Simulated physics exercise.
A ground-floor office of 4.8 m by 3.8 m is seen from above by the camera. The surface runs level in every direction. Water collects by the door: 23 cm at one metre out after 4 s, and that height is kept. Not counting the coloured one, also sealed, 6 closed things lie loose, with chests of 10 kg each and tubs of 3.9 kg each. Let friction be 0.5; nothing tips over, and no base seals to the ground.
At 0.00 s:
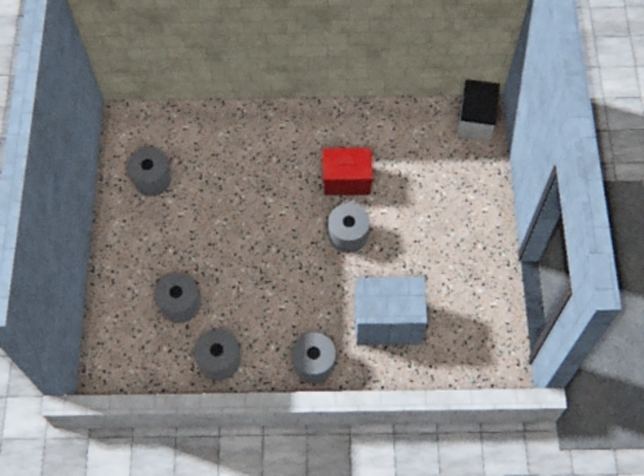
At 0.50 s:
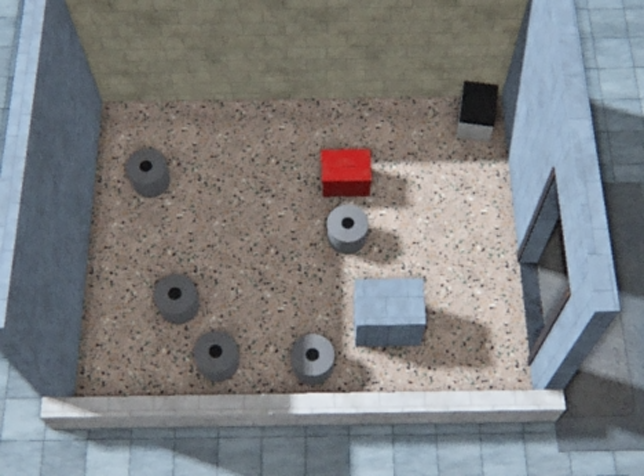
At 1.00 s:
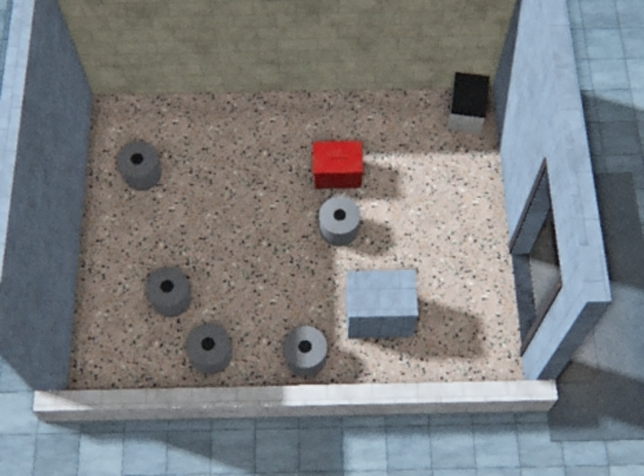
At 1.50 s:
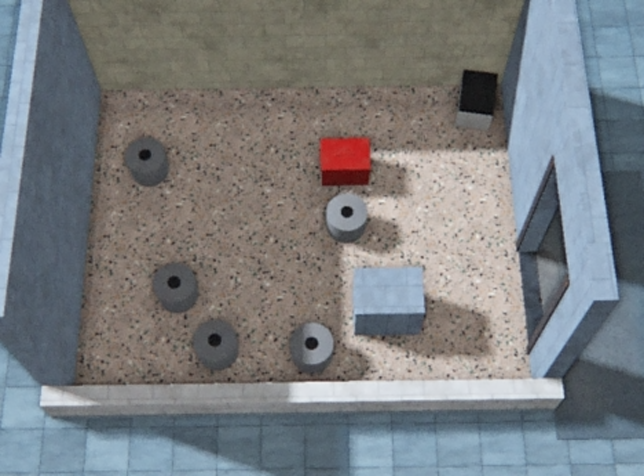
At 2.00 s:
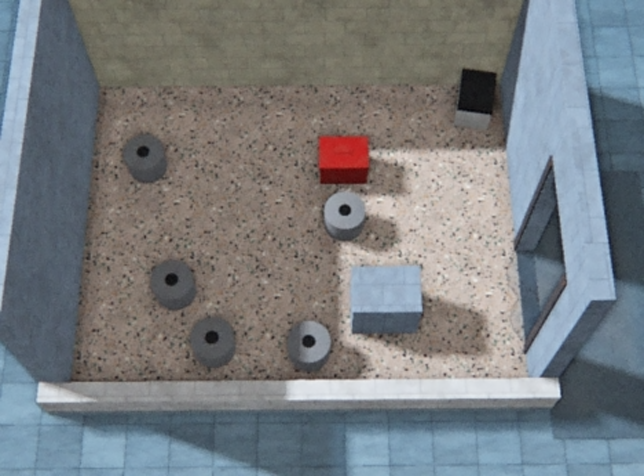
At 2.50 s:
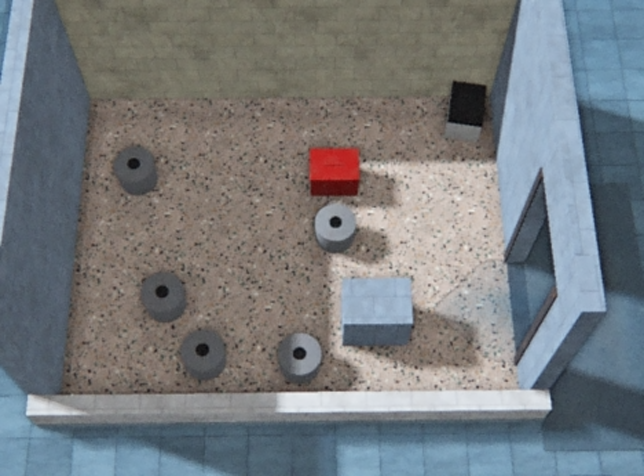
The video shows a roofless room from above, holding a red box, several grey cylinders and other boxes, all staying in place while the ground outside turns bluish and, finally, a small wet patch appears inside the right-hand doorway.
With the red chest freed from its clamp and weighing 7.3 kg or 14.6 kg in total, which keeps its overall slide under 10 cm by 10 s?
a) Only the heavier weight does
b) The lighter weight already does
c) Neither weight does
Neither weight does (c).
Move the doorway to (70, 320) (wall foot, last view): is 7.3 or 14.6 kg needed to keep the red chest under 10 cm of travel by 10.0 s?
In that case neither weight holds it.
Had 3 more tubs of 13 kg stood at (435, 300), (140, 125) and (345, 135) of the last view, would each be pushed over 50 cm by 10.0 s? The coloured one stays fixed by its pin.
Spot one crosses the limit, spot two stays inside, spot three stays inside.
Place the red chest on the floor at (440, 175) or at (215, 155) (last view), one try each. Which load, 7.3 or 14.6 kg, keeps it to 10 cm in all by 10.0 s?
Well, first the light mass is sufficient, and next neither mass is sufficient.
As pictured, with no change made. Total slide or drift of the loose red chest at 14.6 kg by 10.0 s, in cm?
I'd say close to 120 cm in total.
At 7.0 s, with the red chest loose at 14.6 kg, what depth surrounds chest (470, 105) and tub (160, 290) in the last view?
I'd estimate 2 cm for the first and 4 cm for the second.
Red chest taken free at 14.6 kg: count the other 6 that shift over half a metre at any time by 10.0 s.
5.
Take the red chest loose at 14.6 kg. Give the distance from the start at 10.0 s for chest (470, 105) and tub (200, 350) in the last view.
In that order: 0 cm, 120 cm.
After 3.5 s the red chest would be 0 cm from its start with 7.3 kg and 0 cm from its start with 14.6 kg; 0 cm of water round it then.
After 4.5 s the red chest would be 0 cm from its start with 7.3 kg and 0 cm from its start with 14.6 kg; 2 cm of water round it then.
After 7.0 s the red chest would be 97 cm from its start with 7.3 kg and 57 cm from its start with 14.6 kg; 4 cm of water round it then.
After 10.0 s the red chest would be 153 cm from its start with 7.3 kg and 114 cm from its start with 14.6 kg; 10 cm of water round it then.
